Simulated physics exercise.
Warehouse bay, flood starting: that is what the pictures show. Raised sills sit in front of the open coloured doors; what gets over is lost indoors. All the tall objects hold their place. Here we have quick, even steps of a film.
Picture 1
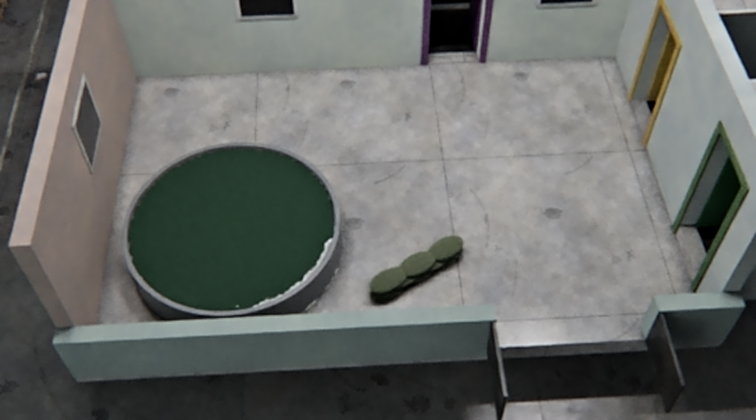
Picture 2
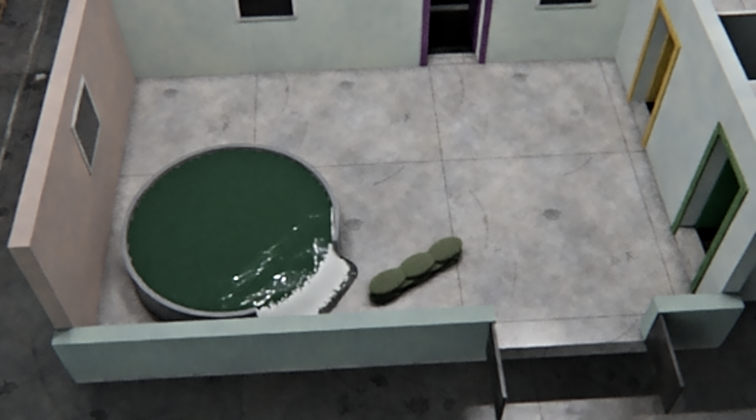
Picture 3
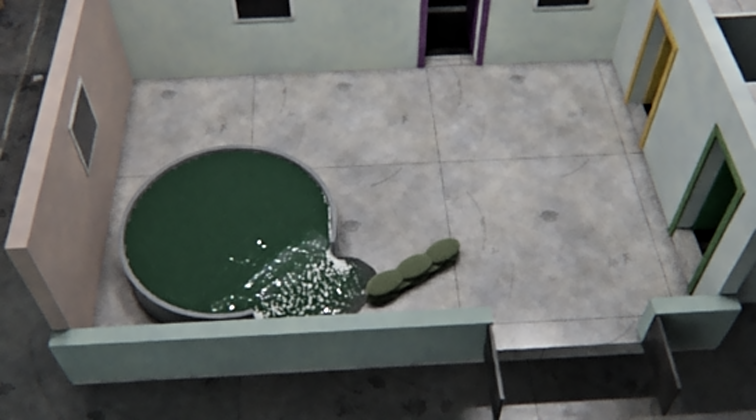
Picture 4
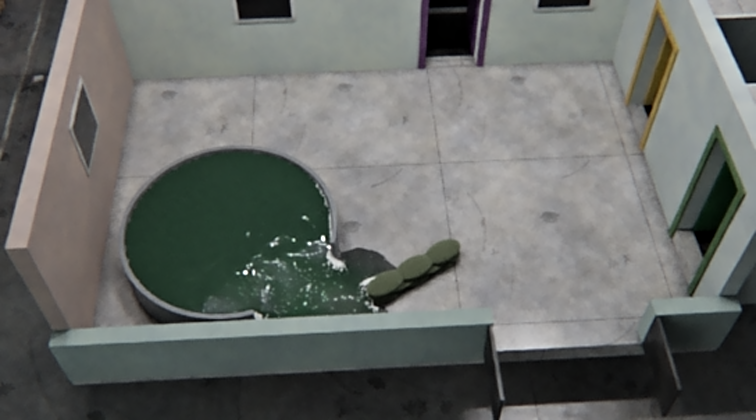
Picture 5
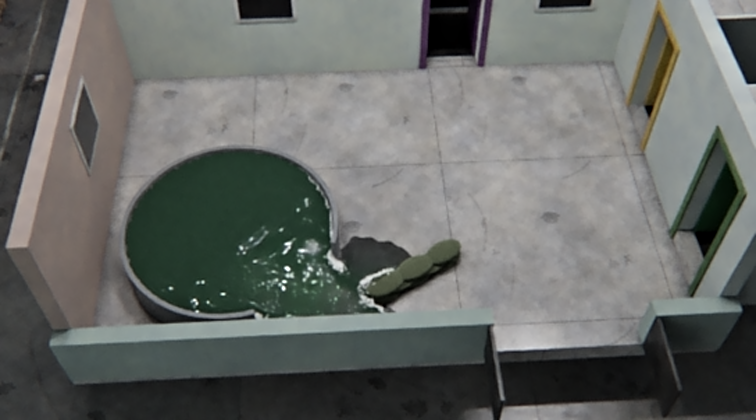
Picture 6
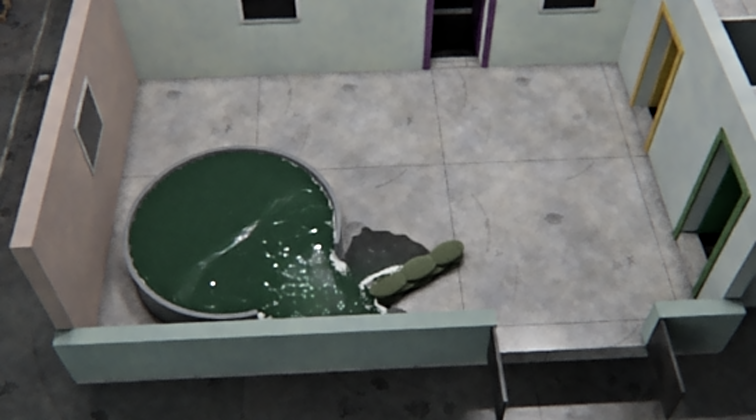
At first, dark green water lies still in a round pool on the left of a walled grey floor, beside a low green object. Then water pours out through the pool's lower right side, foaming and splashing, and reaches the green object as a dark wet patch spreads behind it.
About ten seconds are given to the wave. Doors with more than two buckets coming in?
Outcome: The purple door is going to be swamped; the yellow door is going to be swamped; the green door is going to stay within two buckets.
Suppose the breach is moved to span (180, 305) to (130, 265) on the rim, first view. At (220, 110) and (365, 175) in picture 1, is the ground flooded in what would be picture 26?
Point one reached; point two not reached.
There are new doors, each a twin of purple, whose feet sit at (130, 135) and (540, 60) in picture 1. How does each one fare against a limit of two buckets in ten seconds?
First falls short, then tops the limit.
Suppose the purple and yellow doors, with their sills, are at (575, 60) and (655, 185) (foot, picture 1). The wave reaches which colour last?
I'd go with the door marked purple.
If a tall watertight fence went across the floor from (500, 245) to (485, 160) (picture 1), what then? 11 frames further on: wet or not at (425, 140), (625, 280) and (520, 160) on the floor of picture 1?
The first spot is untouched, the second swamped, the third untouched.
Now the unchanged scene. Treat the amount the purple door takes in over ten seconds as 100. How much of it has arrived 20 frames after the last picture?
Roughly 0 per cent.
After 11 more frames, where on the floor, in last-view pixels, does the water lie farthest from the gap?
Close to (694, 316), I think.
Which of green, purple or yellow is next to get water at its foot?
That's the green door.
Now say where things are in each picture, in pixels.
In the first picture, still water in the round pool at (233, 225).
In the second picture, water pours out at (307, 297) and has run to (341, 261).
In the third picture, water pours out at (305, 299) and has run to (368, 271).
In the fourth picture, the front is at (389, 271), out from the gap at (305, 300).
In the fifth picture, water pours out at (305, 300) and has run to (410, 263).
In the sixth picture, water pours out at (308, 301) and has run to a hidden place.
A moment on, water covers 15 % of the floor; the purple door not reached, the yellow door not reached, the green door not reached.
Next, water covers 35 % of the floor; the purple door not reached, the yellow door not reached, the green door not reached.
Then, water covers 60 % of the floor; the purple door not reached, the yellow door wet at the sill, nothing in, the green door wet at the sill, nothing in.
Later, water covers 80 % of the floor; the purple door over two buckets in, the yellow door under two buckets in, the green door wet at the sill, nothing in.
In the end, water covers 90 % of the floor; the purple door over two buckets in, the yellow door over two buckets in, the green door wet at the sill, nothing in.
